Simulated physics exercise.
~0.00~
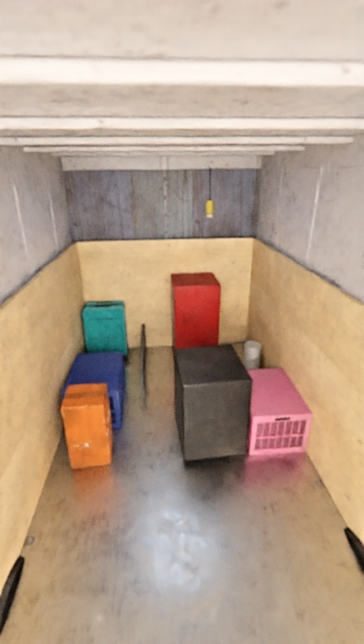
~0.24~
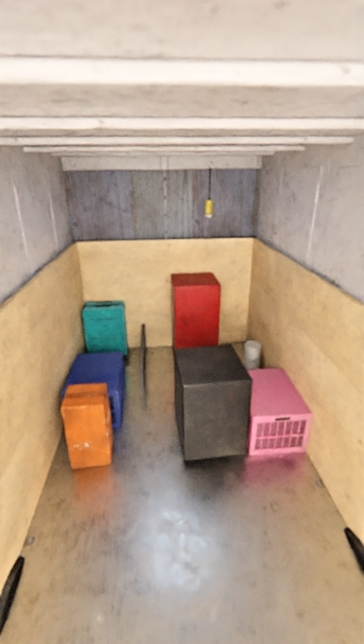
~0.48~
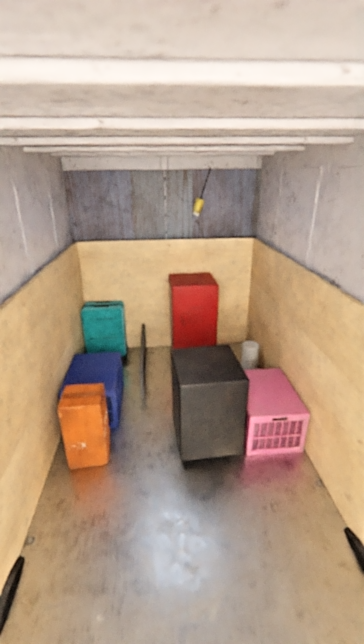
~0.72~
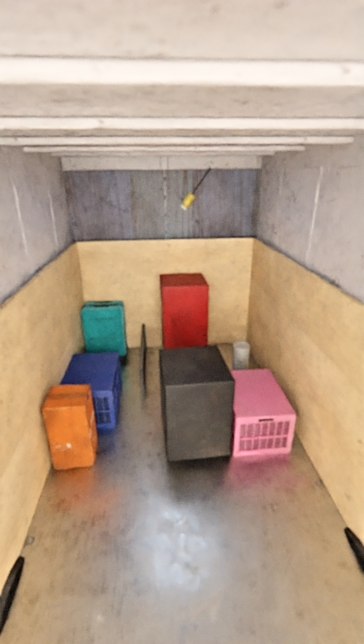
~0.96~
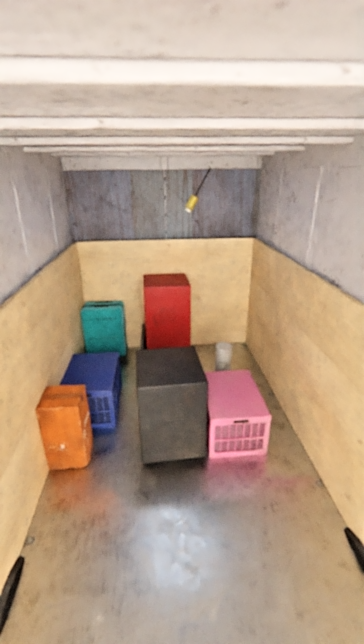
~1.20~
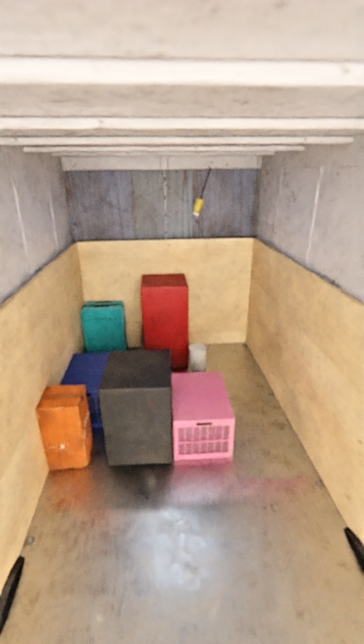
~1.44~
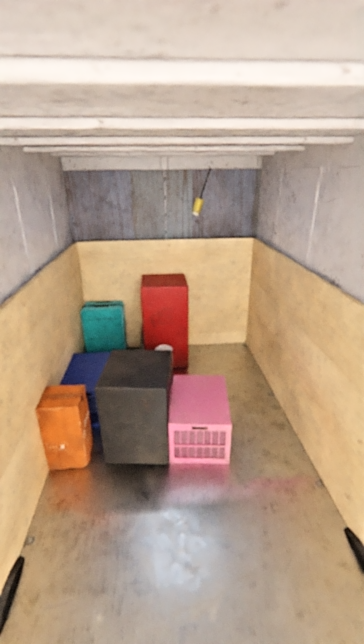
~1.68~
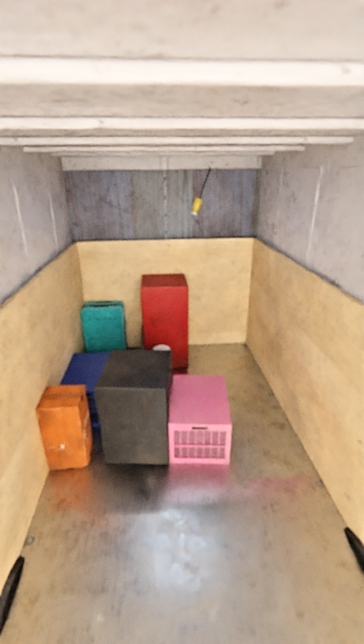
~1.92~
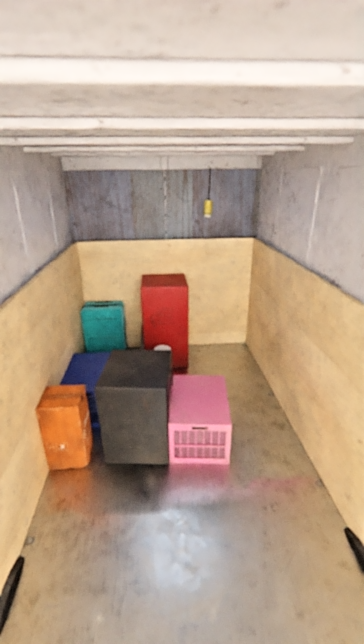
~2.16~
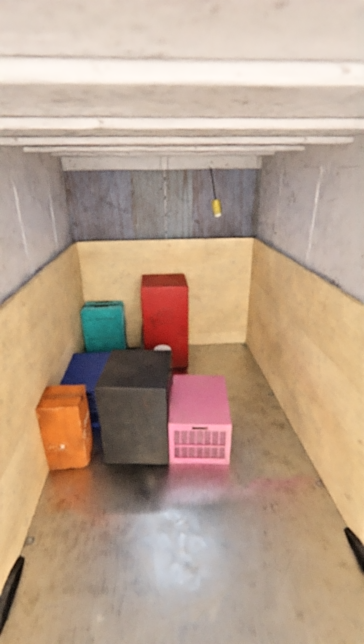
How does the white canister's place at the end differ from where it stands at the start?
At the start it stands toward the right wall, to the right of the red box. By the end it is farther left, in front of the red box and mostly hidden behind the black one.
Black, red and pink boxes slide left across a van's floor and stop, still upright.
